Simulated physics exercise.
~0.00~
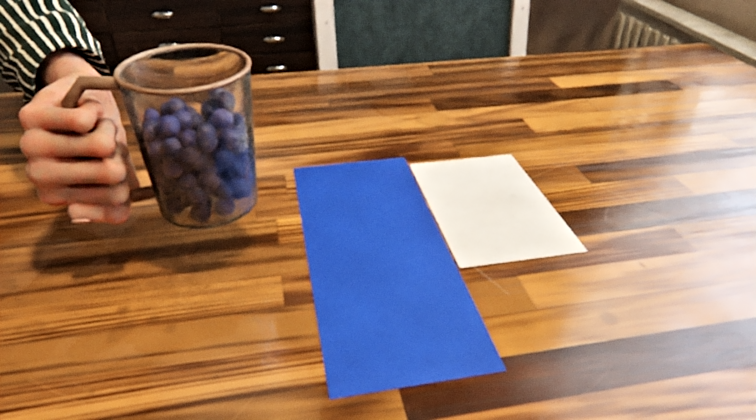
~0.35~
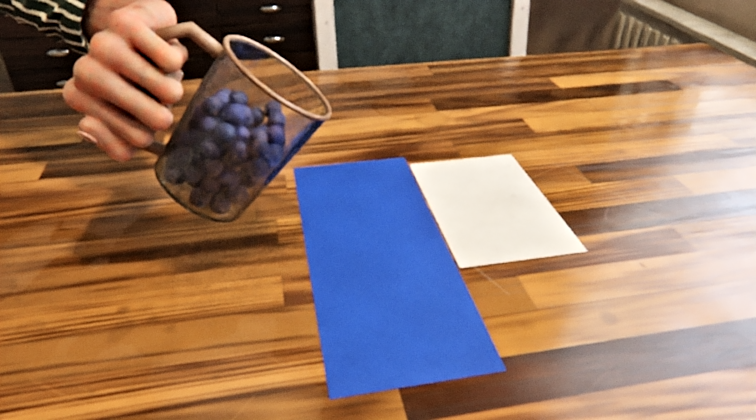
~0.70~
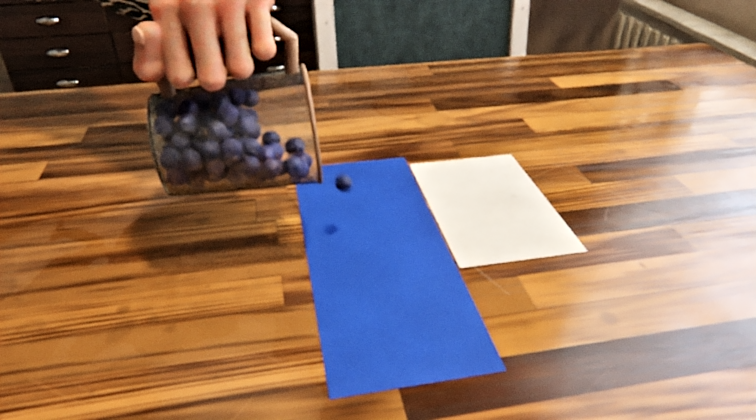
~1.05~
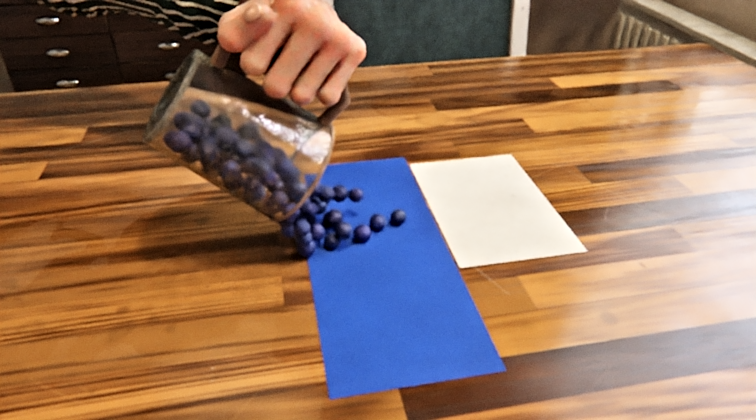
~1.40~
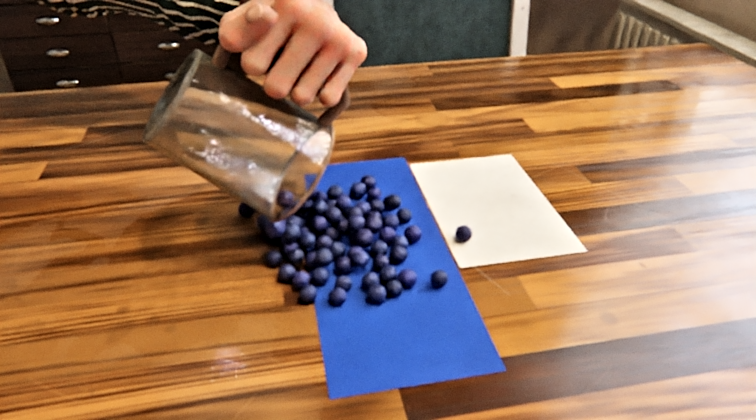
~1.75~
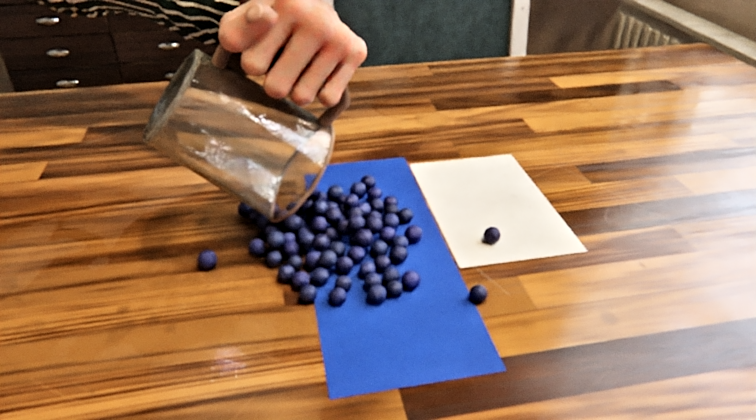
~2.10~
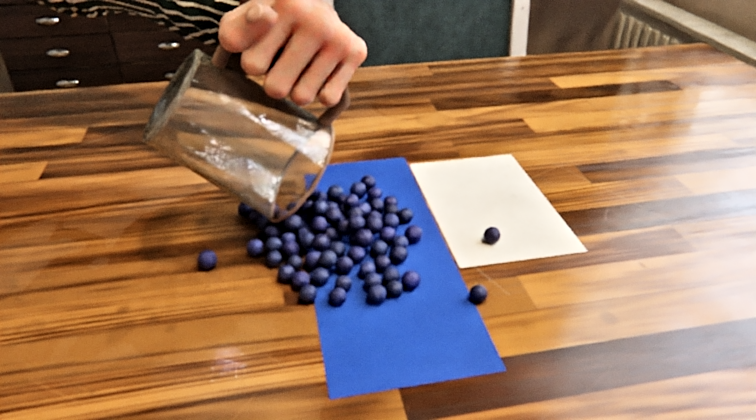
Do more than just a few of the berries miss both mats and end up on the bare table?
Yes, a fair share of the berries come to rest on the bare table, mostly along the left side of the blue mat. Most of them still lie on the blue mat, and the white mat holds just one.
